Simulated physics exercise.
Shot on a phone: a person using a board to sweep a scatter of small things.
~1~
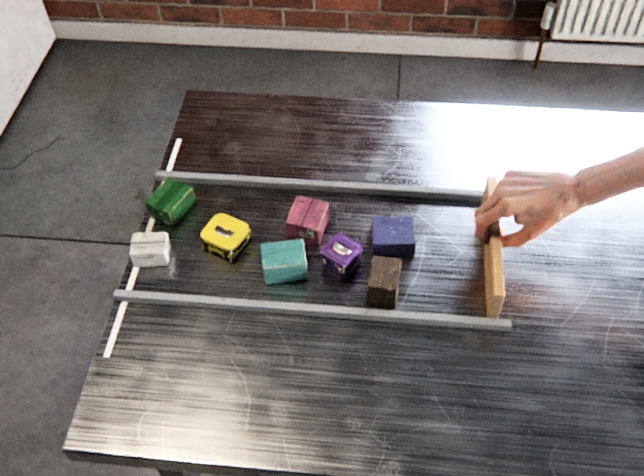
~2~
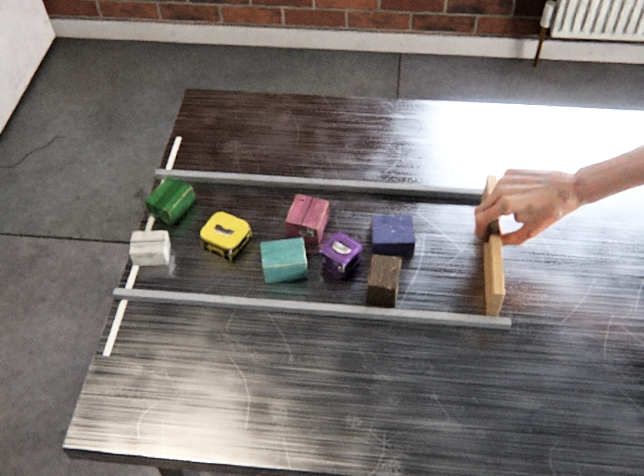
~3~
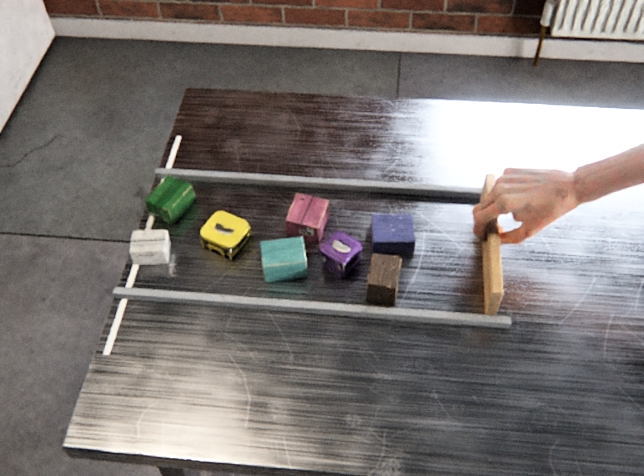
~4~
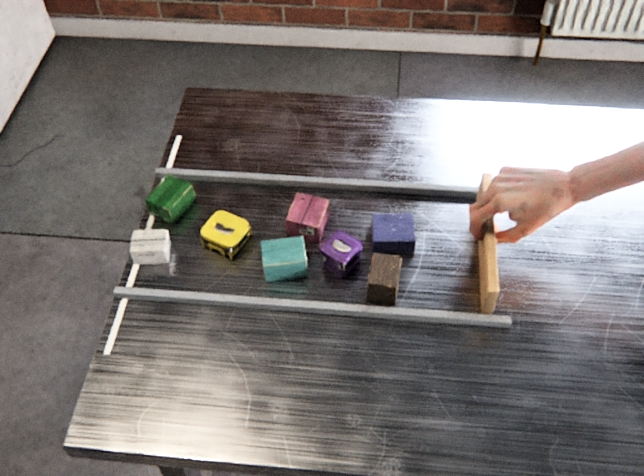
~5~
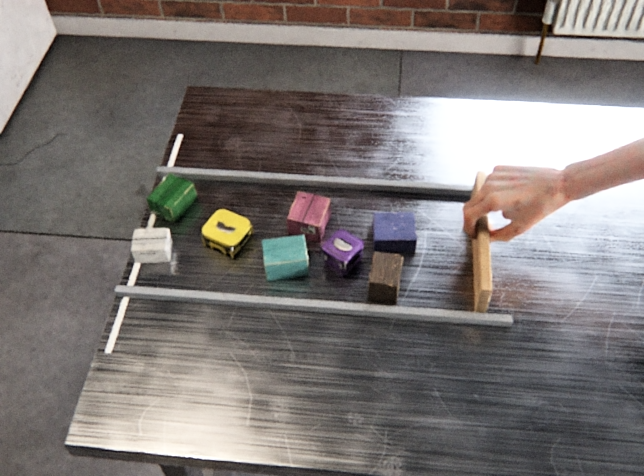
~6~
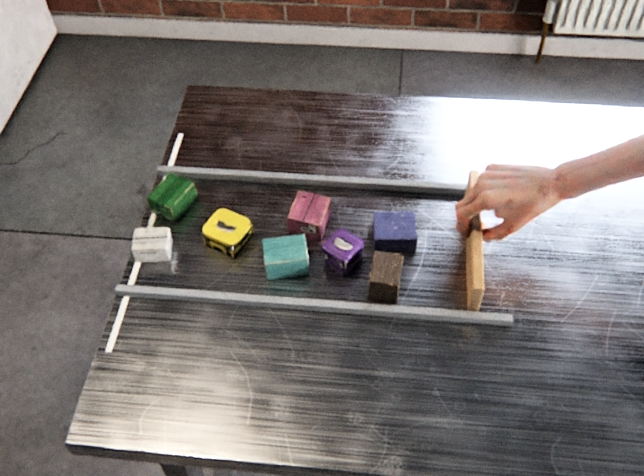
A hand slides an upright wooden board slightly left toward scattered colourful blocks that stay still.
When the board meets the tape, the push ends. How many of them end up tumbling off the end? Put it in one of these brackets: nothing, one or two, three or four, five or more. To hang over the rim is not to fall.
It ends with five or upward gone from the table.
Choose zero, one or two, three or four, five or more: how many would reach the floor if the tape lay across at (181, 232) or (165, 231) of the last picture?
First place: 3 or 4; second place: At least five.
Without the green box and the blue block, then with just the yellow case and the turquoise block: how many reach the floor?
The count is 6 in one try and 6 in the other, in that order.
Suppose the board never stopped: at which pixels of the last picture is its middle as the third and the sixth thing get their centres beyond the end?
Pixels, in order: Around (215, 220), around (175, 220).
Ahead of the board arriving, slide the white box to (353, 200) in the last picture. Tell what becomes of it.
It goes down.
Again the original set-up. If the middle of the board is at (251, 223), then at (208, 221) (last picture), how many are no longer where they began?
Up to then 8, and up to the other point 8.
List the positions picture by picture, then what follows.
The first frame shows white box (151, 250); green box (171, 202); yellow case (226, 238); board (492, 245); tape (147, 234).
The second frame shows green box (171, 201); turquoise block (284, 260).
The third frame shows yellow case (226, 235); black block (384, 279).
The fourth frame shows white box (151, 247); blue block (393, 233).
The fifth frame shows green box (172, 198); pink box (309, 217).
The sixth frame shows white box (153, 245); green box (173, 197); yellow case (228, 233); board (474, 239); tape (149, 229).
Early on, none off yet; white box at rest near (153, 245); green box at rest near (173, 197); yellow case at rest near (228, 233).
A while later, none off yet; white box travelled about its own width near (128, 253); green box moving near (168, 197); yellow case travelled about its own width near (166, 238).
Finally, the number that fall off is five or more; lost, blue block, black block, purple case, pink box, turquoise block, yellow case, green box and white box.
